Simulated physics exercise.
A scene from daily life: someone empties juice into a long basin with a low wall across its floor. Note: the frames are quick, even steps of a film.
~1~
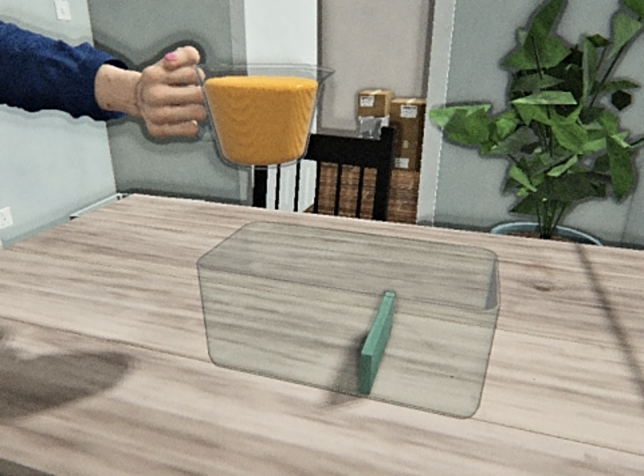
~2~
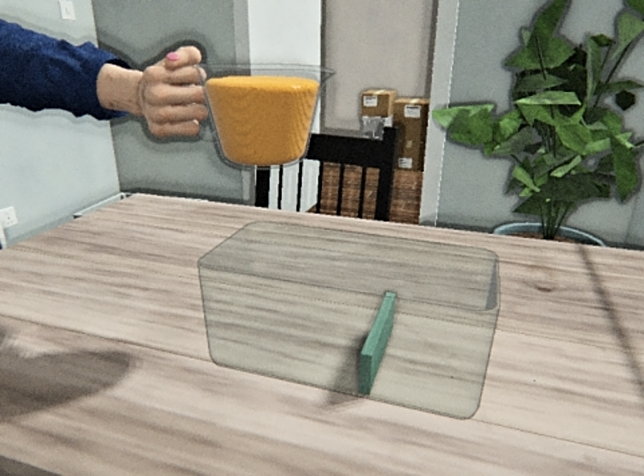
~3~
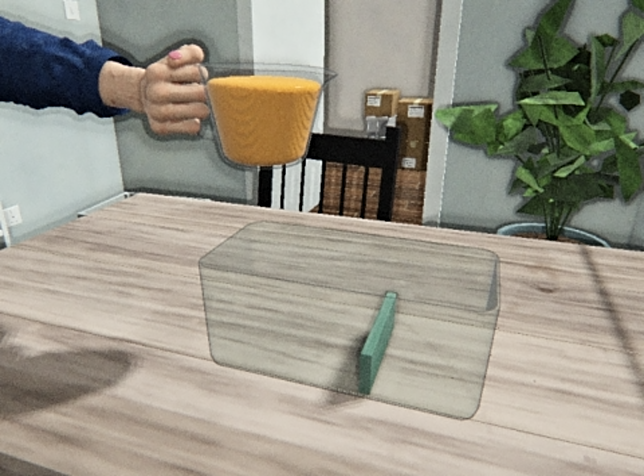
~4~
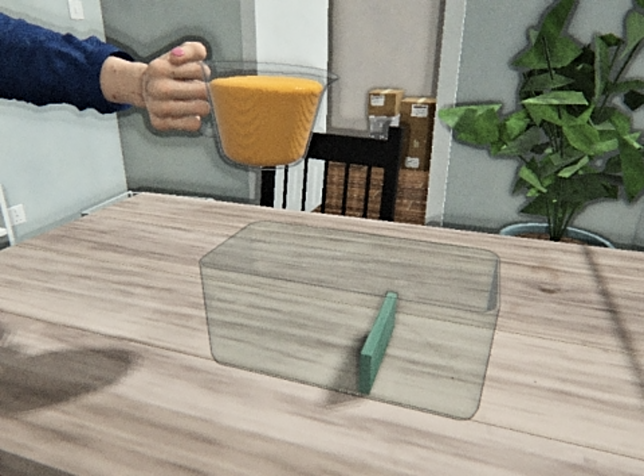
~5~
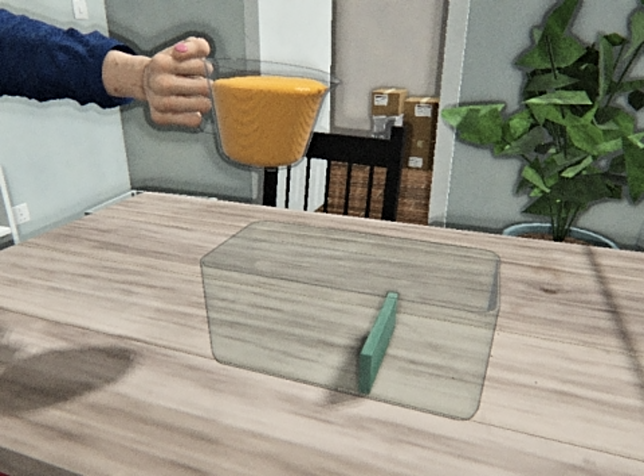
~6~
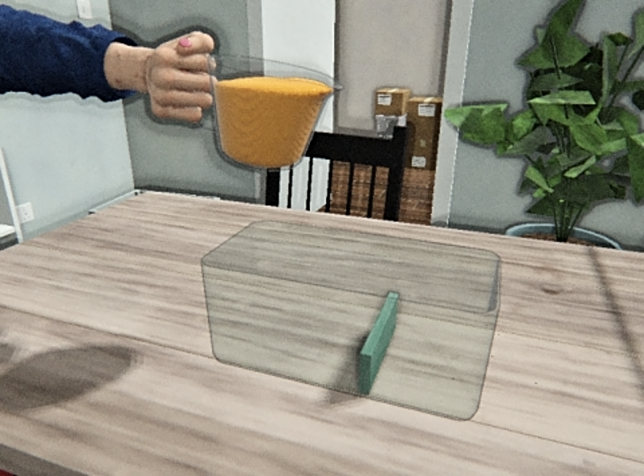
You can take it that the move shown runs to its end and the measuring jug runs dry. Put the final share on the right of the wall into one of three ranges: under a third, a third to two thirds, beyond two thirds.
Range: A third to two thirds.
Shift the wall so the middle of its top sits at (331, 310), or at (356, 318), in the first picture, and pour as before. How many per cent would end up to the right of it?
Note - case one near 95 %, case two near 80 %.
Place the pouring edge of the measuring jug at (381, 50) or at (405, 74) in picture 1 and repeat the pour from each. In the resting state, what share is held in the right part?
Close to 85 in a hundred, then close to 80 in a hundred.
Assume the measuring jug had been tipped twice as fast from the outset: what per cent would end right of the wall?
About 35 per cent.
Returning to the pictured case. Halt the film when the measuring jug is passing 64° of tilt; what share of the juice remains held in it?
It still holds close to 60 per cent at that lean.
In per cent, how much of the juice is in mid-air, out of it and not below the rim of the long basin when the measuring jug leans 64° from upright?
Roughly 25 per cent.
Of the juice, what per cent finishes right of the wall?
Some 60 parts in a hundred.
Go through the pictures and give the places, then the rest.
Tilt 0°; pouring edge (335, 70); surface from (214, 80) to (319, 83); the long basin's rim runs from (225, 242) to (497, 279); the wall's top is at (379, 321), in the first frame.
Tilt 0°; pouring edge (336, 71); surface from (216, 80) to (319, 84), in the second frame.
Tilt 2°; pouring edge (338, 74); surface from (217, 80) to (320, 85), in the third frame.
Tilt 4°; pouring edge (340, 77); surface from (220, 80) to (322, 86), in the fourth frame.
Tilt 7°; pouring edge (342, 82); surface from (222, 81) to (327, 87), in the fifth frame.
Tilt 10°; pouring edge (344, 88); surface from (225, 82) to (333, 88), in the sixth frame.
A moment on, the measuring jug is tipped part way and 59 per cent is still to pour, 1 is left of the wall and 15 right of it.
Next, the measuring jug is tipped right over and 5 per cent is still to pour, 30 is left of the wall and 57 right of it.
Then the measuring jug is tipped right over and 0 per cent is still to pour, 41 is left of the wall and 58 right of it.
Later the measuring jug is tipped right over and 0 per cent is still to pour, 41 is left of the wall and 58 right of it.
In the end 41 per cent lies left of the wall, 58 right of it and 1 outside.
